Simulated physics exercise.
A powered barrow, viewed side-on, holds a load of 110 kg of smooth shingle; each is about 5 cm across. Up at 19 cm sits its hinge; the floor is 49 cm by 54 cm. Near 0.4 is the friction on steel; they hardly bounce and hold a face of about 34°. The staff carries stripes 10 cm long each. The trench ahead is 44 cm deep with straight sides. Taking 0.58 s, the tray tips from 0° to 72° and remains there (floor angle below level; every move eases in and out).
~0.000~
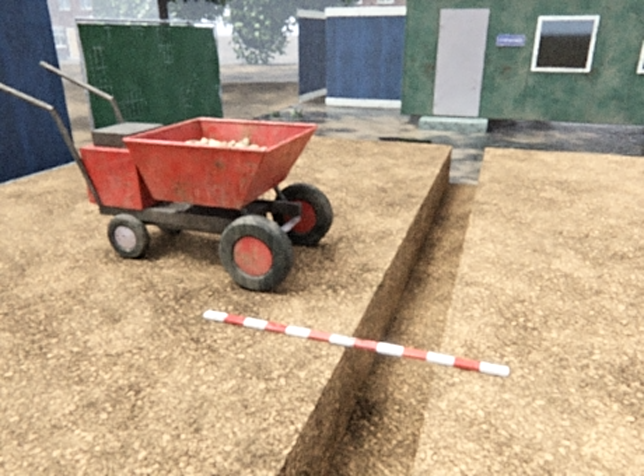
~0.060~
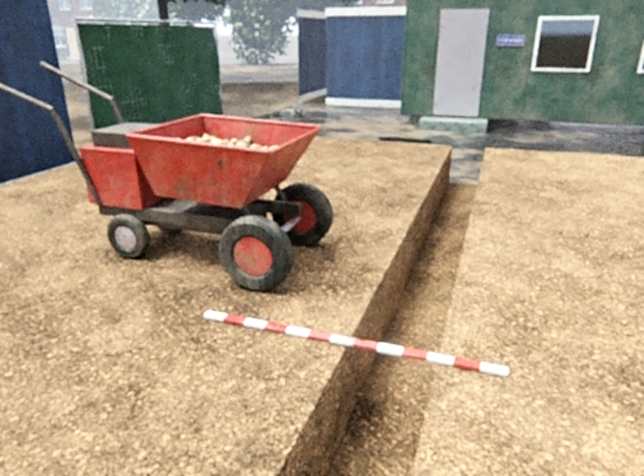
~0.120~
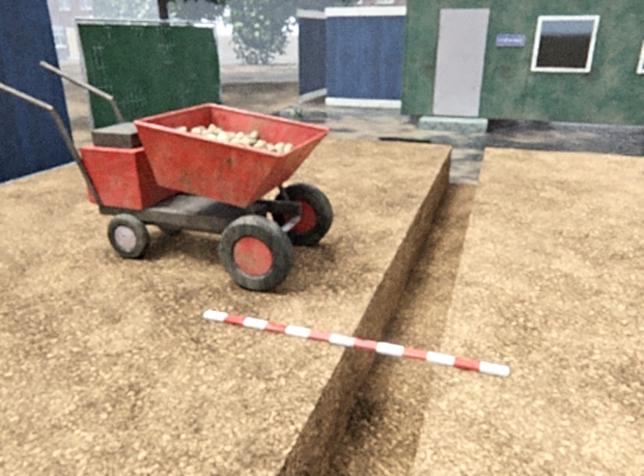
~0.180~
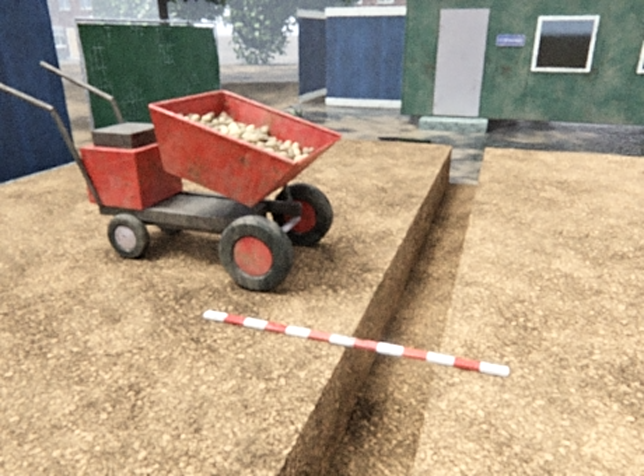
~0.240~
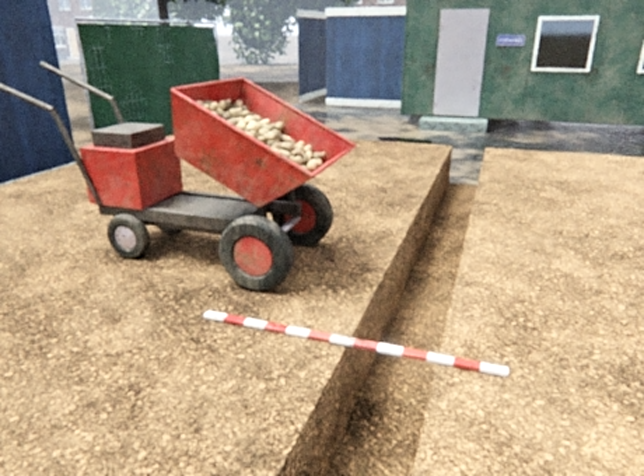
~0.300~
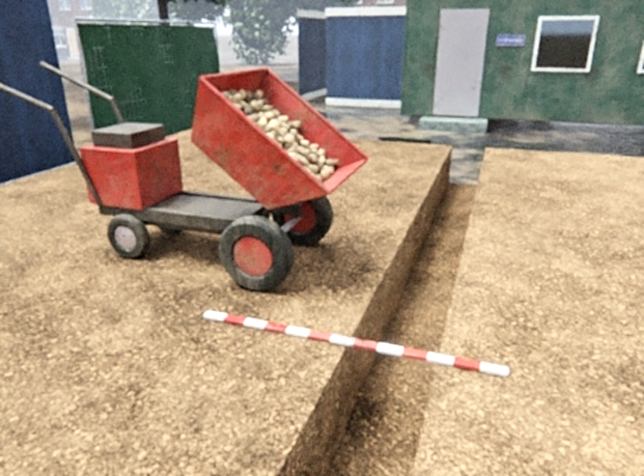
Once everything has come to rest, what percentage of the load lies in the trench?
77 %.
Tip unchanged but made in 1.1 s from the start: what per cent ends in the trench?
Then roughly 95 percent.
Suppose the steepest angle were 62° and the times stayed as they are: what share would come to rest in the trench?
With that change, near 60 per cent.
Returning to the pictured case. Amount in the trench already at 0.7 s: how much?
At that moment: Approx. 20 %.
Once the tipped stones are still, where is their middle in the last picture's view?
Roughly (426, 346), I'd say.
After 0.4 s the floor is at 60°; 100 % in the tray; the foremost stones are at (337, 203).
After 0.7 s the floor is at 72°; 79 % in the tray, 20 % in the trench; the foremost stones are at (428, 298).
After 1.0 s the floor is at 72°; 18 % in the tray, 58 % in the trench, 24 % past the trench; the foremost stones are at (621, 311).
After 3.0 s the floor is at 72°; 0 % in the tray, 77 % in the trench, 23 % past the trench; the foremost stones are past the picture's edge.
